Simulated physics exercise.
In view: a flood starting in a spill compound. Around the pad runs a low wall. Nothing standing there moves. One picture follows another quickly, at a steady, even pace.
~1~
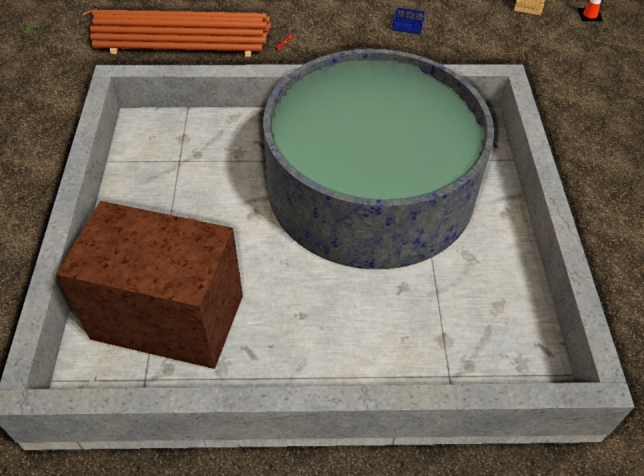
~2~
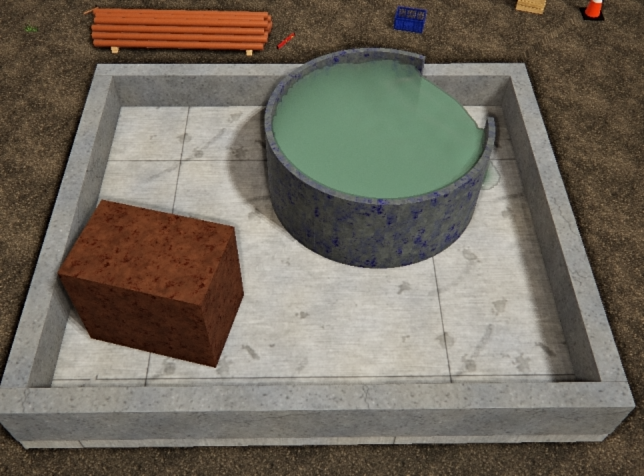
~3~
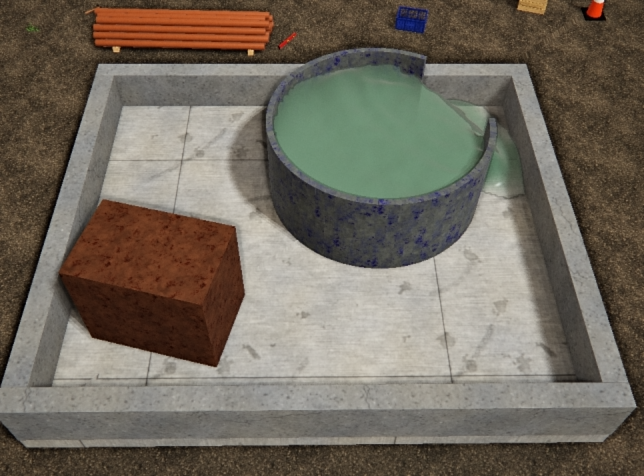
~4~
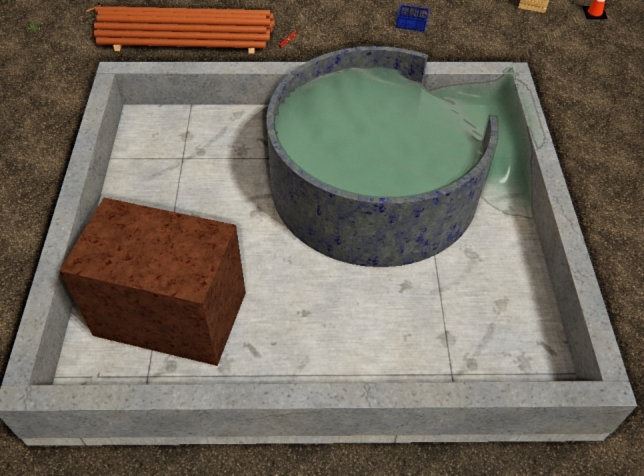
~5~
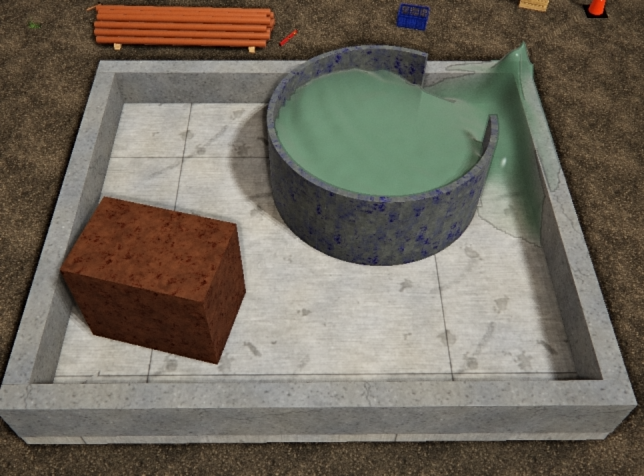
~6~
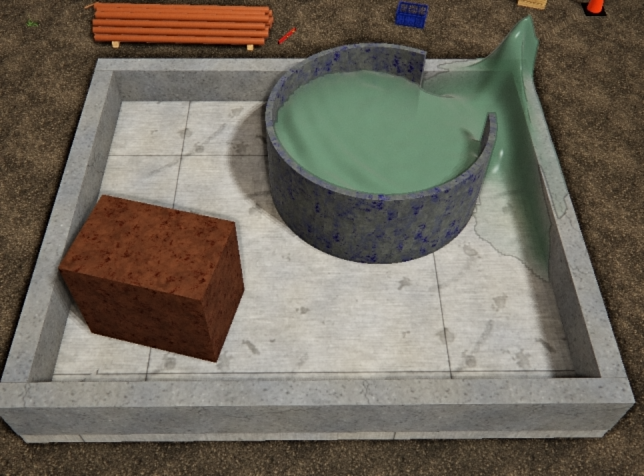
In the video, a round tank of green water stands near a reddish-brown block inside a low-walled pad; a gap opens in its right side, and water pours out, surges up at the corner and spreads along the right wall.
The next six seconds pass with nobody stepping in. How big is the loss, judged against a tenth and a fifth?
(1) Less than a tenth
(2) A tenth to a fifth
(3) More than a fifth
A tenth to a fifth.
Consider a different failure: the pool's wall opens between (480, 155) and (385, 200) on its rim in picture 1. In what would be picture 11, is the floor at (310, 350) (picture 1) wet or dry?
That spot ends up soaked.
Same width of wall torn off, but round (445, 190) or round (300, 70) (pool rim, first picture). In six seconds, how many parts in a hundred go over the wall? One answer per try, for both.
Case one: 6 percent; case two: 6 percent.
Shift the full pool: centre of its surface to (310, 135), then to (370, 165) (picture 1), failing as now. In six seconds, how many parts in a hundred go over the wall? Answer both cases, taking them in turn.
About 8 per cent for the first and about 10 per cent for the second.
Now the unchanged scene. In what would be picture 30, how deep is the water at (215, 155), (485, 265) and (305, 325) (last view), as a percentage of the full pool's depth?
My figures are about 2, 8 and 6 percent.
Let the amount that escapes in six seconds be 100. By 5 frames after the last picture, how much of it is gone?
Estimated share: Close to 50 %.
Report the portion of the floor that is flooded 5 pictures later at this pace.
That's roughly 35 per cent.
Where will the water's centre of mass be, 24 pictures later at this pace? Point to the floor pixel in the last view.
Somewhere around (364, 206) in the last view.
A moment on, water covers 25 % of the floor; the low wall has let 2 % over.
Next, water covers 30 % of the floor; the low wall has let 7 % over.
Then, water covers 55 % of the floor; the low wall has let 14 % over.
Later, water covers 80 % of the floor; the low wall has let 14 % over.
In the end, water covers 85 % of the floor; the low wall has let 14 % over.
